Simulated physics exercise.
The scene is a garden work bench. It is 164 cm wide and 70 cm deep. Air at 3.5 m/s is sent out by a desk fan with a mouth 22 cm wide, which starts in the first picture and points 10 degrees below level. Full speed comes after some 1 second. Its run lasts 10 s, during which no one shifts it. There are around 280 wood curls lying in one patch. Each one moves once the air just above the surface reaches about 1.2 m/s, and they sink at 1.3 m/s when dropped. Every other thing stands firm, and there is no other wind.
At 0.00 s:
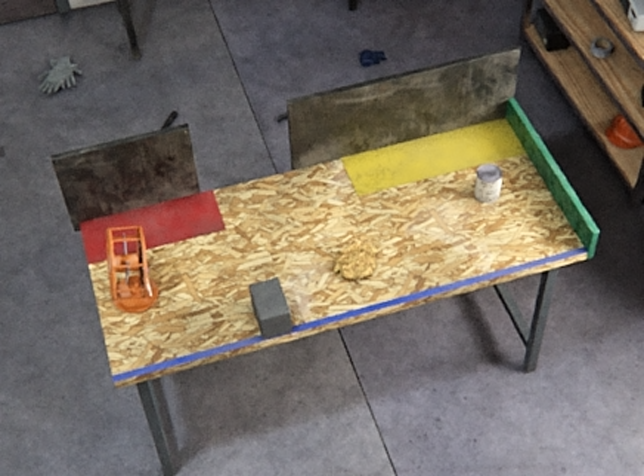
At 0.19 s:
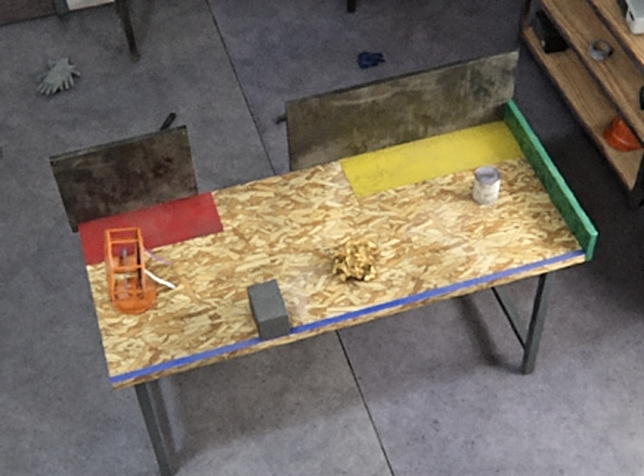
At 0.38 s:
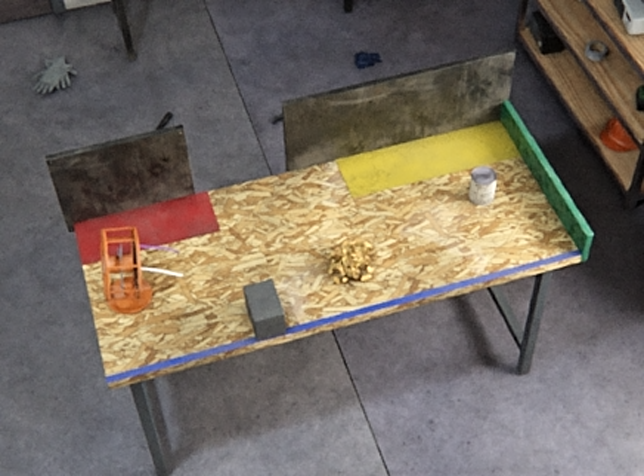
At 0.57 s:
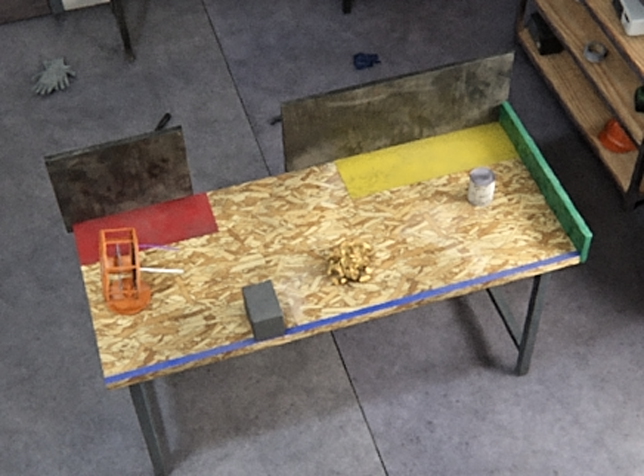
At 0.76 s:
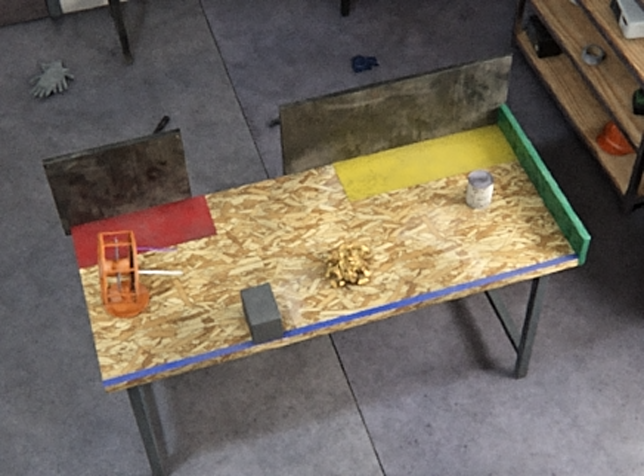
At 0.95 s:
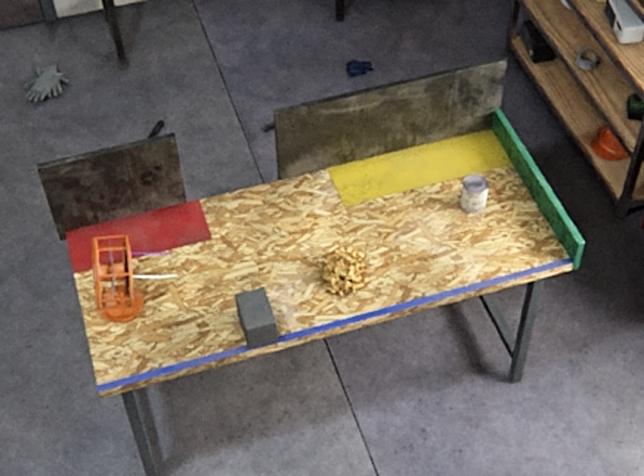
On a garden work bench, an orange desk fan started at the left and a pale strip beside it fluttered out, while the patch of wood curls in the middle barely stirred.
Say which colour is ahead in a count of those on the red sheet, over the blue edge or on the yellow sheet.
It is blue.
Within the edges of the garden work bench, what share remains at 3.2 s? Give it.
Around 20 %.
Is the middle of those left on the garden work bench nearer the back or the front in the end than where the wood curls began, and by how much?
Rearward, by about 50 cm.
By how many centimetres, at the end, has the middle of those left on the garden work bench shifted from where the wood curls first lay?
Around 90 cm, I reckon.
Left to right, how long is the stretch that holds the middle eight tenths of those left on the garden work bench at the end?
I'd say close to 20 cm.
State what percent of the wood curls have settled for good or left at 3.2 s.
Roughly 90 per cent of them.
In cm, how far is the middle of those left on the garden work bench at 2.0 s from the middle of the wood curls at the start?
Measured offset: Approx. 75 cm.
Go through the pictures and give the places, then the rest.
In the first picture, the middle of the wood curls is near (357, 261), none has stirred yet and the mouth of the desk fan is at (126, 263).
In the second picture, the middle of the wood curls is near (355, 254), about 1 % have left their places, the red sheet is centred on (150, 228), the yellow sheet is centred on (432, 158) and the blue edge is centred on (358, 317).
In the third picture, the middle of the wood curls is near (351, 254), about 1 % have left their places, the top of a block is at (264, 300) and the top of a tin is at (484, 175).
In the fourth picture, the middle of the wood curls is near (350, 255) and about 1 % have left their places.
In the fifth picture, the middle of the wood curls is near (348, 258) and about 1 % have left their places.
In the sixth picture, the middle of the wood curls is near (345, 269), the farthest in sight from the desk fan is at (365, 264) and about 10 % have left their places.
After 2.0 s, 26 % are on the move or not yet settled, 0 % are on the red sheet, 8 % on the yellow sheet and 79 % over the blue edge; the middle of those still in play is near (545, 216).
After 3.2 s, 13 % are on the move or not yet settled, 0 % are on the red sheet, 13 % on the yellow sheet and 81 % over the blue edge; the middle of those still in play is near (493, 133).
After 5.5 s, 7 % are on the move or not yet settled, 0 % are on the red sheet, 16 % on the yellow sheet and 83 % over the blue edge; the middle of those still in play is near (490, 129).
After 10.0 s, at the end, 0 % are on the red sheet, 16 % on the yellow sheet and 84 % over the blue edge; the middle of those still in play is near (491, 127).
